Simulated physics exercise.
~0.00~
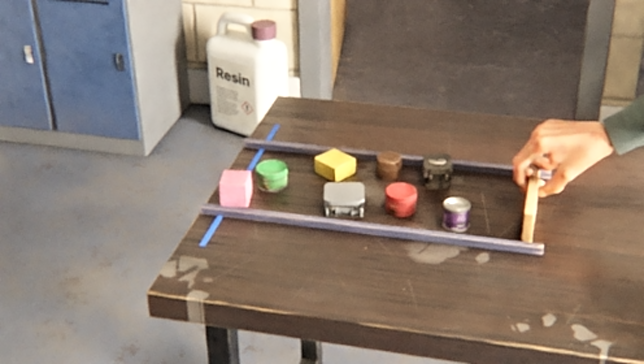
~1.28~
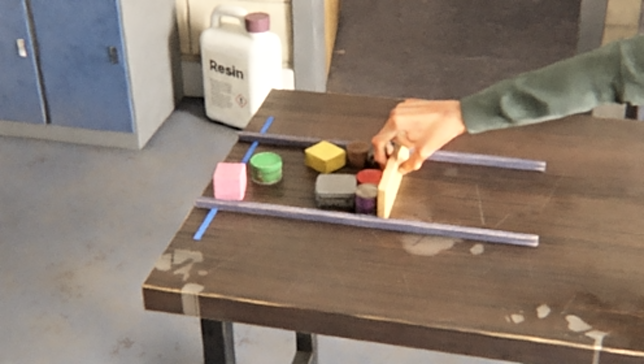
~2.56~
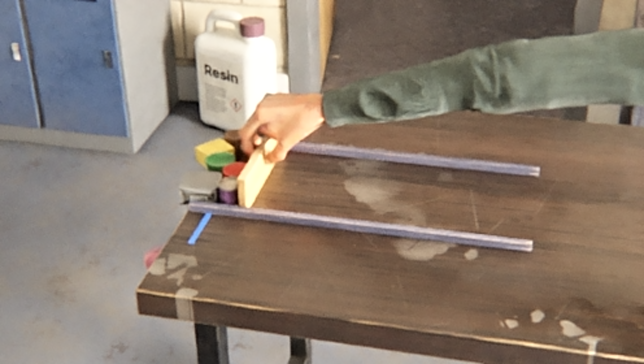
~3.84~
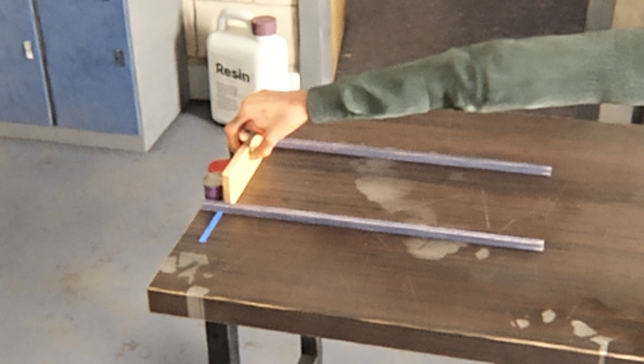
A hand slides an upright board left along a table, pushing several small objects off the edge.
